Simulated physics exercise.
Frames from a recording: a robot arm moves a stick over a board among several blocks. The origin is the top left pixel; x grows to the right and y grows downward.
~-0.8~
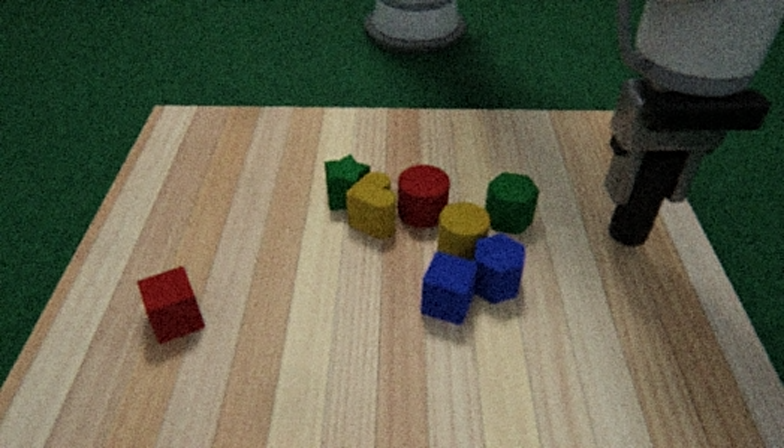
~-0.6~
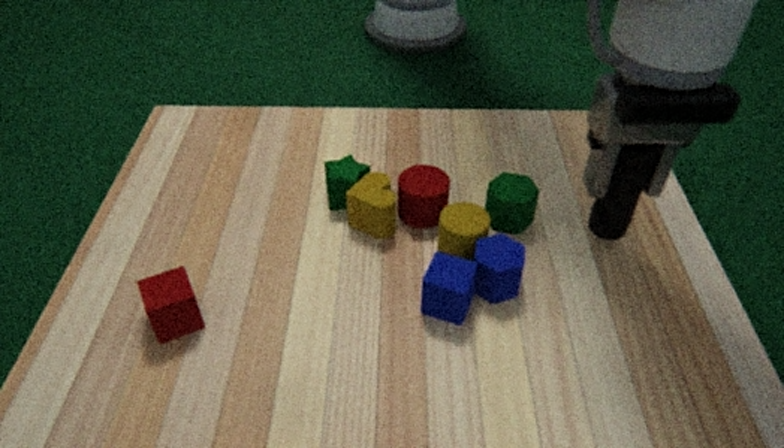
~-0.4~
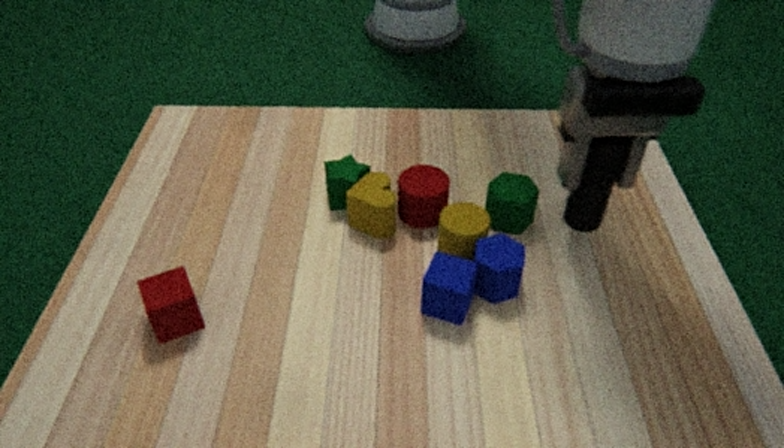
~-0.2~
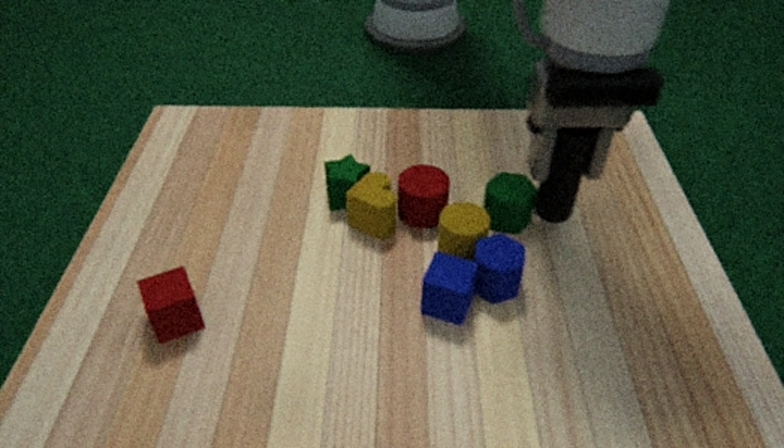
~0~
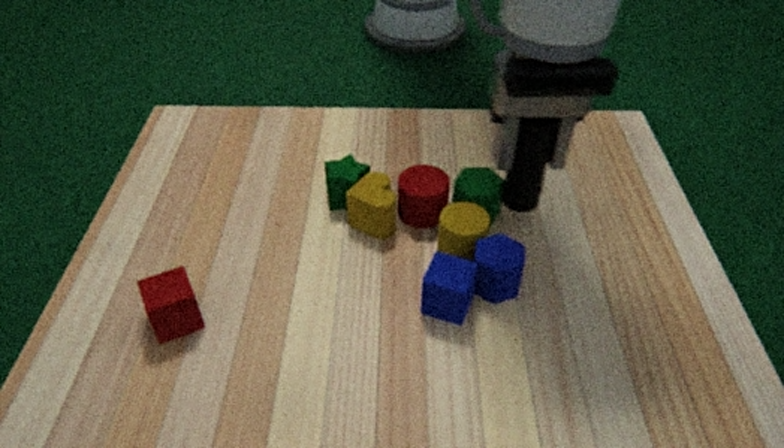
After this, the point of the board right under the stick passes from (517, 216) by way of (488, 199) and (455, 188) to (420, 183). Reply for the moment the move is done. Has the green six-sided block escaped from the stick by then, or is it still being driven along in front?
By the time the path ends, the green six-sided block has slid off to the side or behind.
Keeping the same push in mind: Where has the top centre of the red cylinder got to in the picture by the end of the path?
The middle of the upper face of the red cylinder will lie at about (377, 196) in the picture.
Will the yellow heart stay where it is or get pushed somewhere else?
By the time the path is finished, it has moved at least a centimetre.
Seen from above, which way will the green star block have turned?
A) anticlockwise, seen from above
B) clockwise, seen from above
Letter B.
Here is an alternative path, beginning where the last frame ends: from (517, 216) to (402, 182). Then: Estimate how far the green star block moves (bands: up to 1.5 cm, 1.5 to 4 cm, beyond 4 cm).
It goes a little way, 1.5 to 4 cm.
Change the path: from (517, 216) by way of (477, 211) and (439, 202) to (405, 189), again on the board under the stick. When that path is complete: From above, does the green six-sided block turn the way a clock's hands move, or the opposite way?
Its spin: Anticlockwise.
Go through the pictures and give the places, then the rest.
Tip of the stick (627, 235), middles of tops, green star block (345, 168), yellow heart (374, 189), red cylinder (424, 180), green six-sided block (514, 187), in the first picture.
Stick (607, 228), nothing pushed, in the second picture.
Stick (582, 221), nothing pushed, in the third picture.
Stick (553, 212), nothing pushed, in the fourth picture.
Stick (520, 202), green star block (345, 168), yellow heart (374, 189), red cylinder (424, 180), green six-sided block (479, 180), in the fifth picture.
On the path given first. One third of the way, stick (490, 185); yellow heart (366, 190); red cylinder (408, 183); green six-sided block (456, 176), turned 50° anticlockwise.
Two thirds of the way, stick (456, 173); green star block (336, 168), turned 40° clockwise; yellow heart (343, 197); red cylinder (386, 189); green six-sided block (430, 173), turned 75° anticlockwise.
At the end, stick (421, 168); green star block (336, 168), turned 40° clockwise; yellow heart (333, 201); red cylinder (377, 196); green six-sided block (419, 176), turned 100° anticlockwise.
